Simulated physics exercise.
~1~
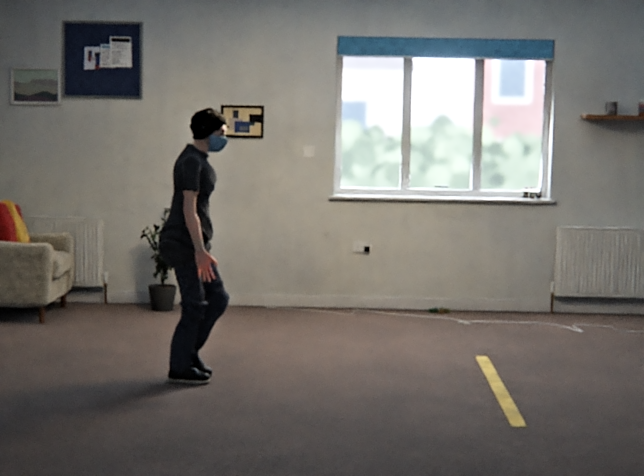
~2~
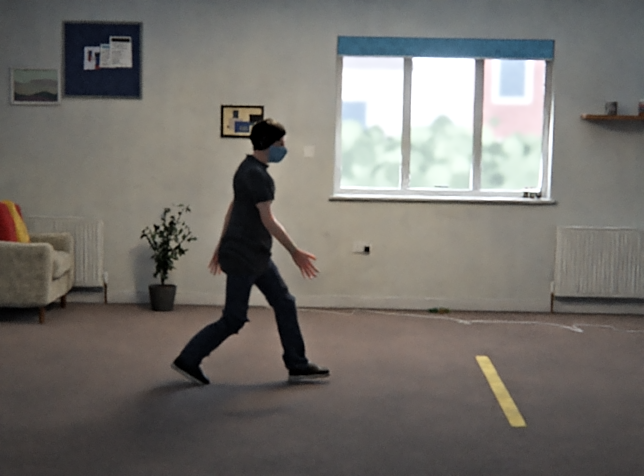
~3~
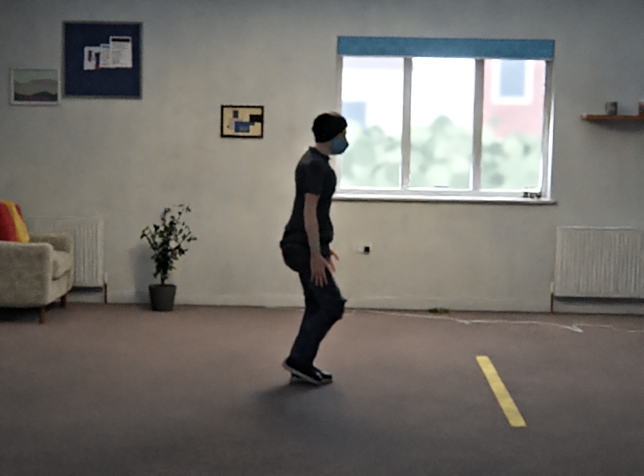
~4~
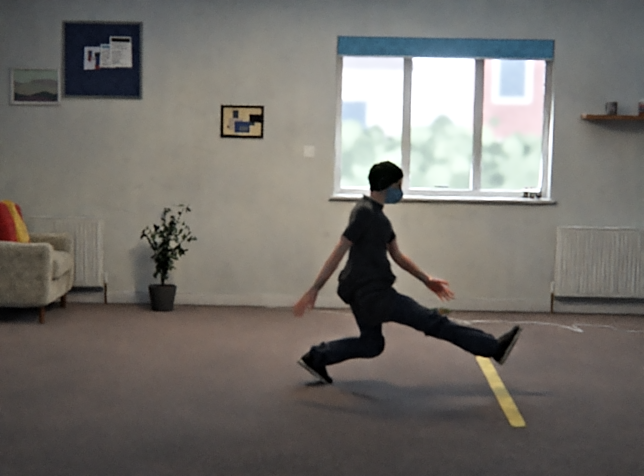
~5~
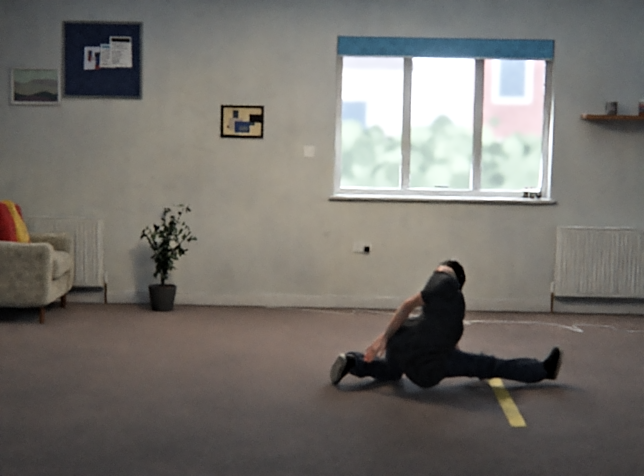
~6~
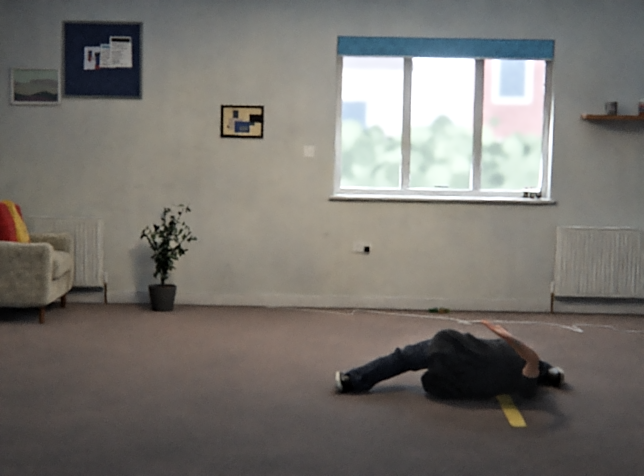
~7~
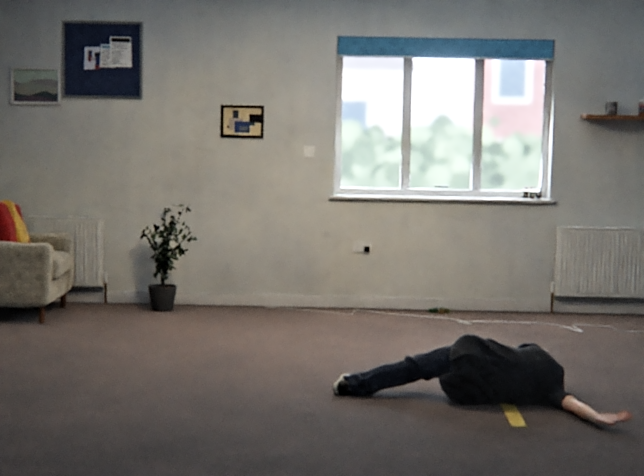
A person in dark clothes, a black hat and a blue face mask walked right across the carpeted room, slid low with one leg stretched forward, then toppled and ended up lying on the floor, head and chest beyond the yellow strip, hips short of it.
